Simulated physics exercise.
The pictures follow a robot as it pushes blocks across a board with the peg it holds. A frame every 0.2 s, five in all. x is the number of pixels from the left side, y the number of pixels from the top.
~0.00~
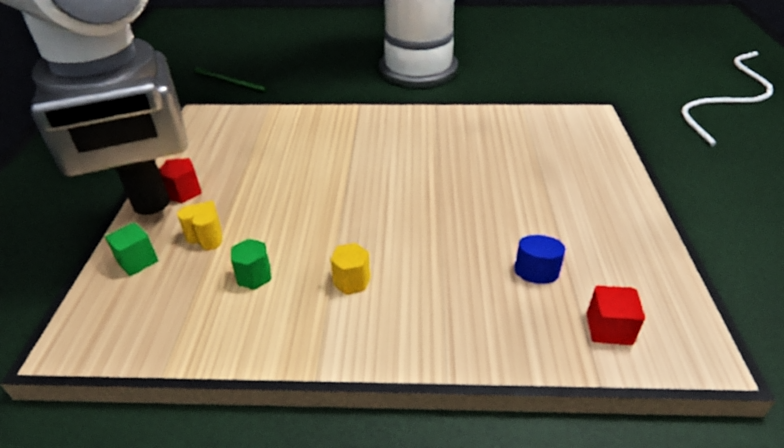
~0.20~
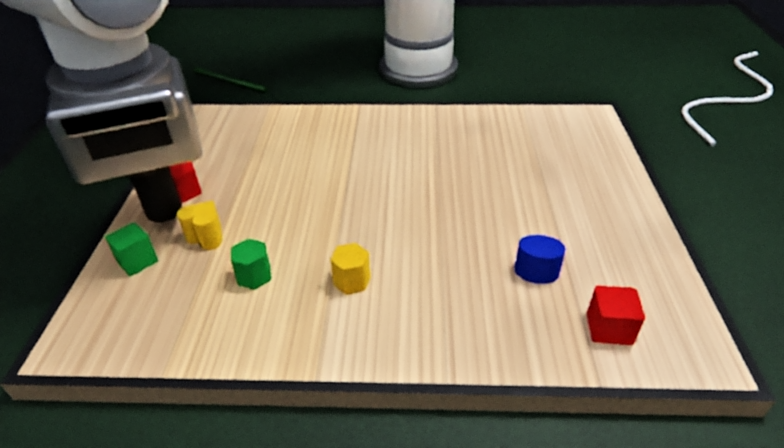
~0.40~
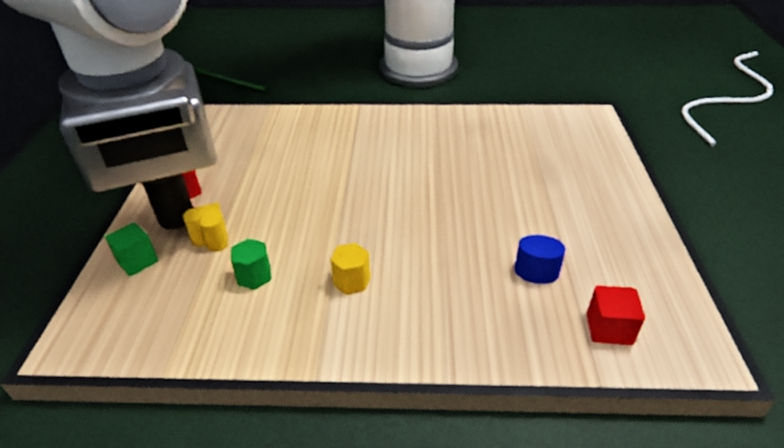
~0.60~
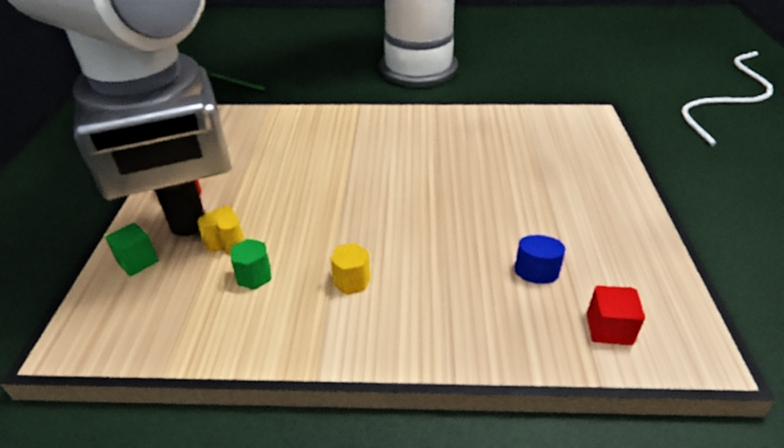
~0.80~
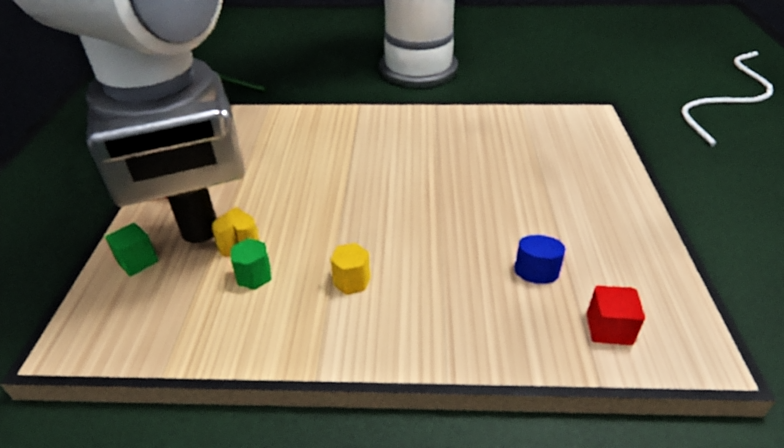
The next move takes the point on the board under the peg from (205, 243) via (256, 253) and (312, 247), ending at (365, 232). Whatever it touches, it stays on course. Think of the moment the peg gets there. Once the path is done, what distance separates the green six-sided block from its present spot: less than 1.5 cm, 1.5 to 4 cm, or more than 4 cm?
Under 1.5 cm.
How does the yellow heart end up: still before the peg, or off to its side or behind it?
Expect to find it ahead of the peg.
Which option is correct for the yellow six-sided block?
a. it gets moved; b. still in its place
b.
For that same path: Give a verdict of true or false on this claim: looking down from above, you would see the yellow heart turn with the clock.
That statement is not accurate.
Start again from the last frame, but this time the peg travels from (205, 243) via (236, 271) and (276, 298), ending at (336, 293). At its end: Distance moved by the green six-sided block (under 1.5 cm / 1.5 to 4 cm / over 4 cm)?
It moves quite far, over 4 cm.
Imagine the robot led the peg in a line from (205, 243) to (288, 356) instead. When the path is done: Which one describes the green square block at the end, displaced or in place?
Undisturbed, or as good as.
On the path given first. One third of the way, peg at (253, 240); yellow heart at (284, 218), turned 60° anticlockwise; green six-sided block at (251, 252), turned 15° clockwise.
Two thirds of the way, peg at (310, 234); yellow heart at (339, 208), turned 85° anticlockwise; green six-sided block at (256, 253), turned 40° clockwise.
At the end, peg at (364, 220); yellow heart at (391, 194), turned 85° anticlockwise; green six-sided block at (256, 253), turned 40° clockwise; yellow six-sided block not moved.
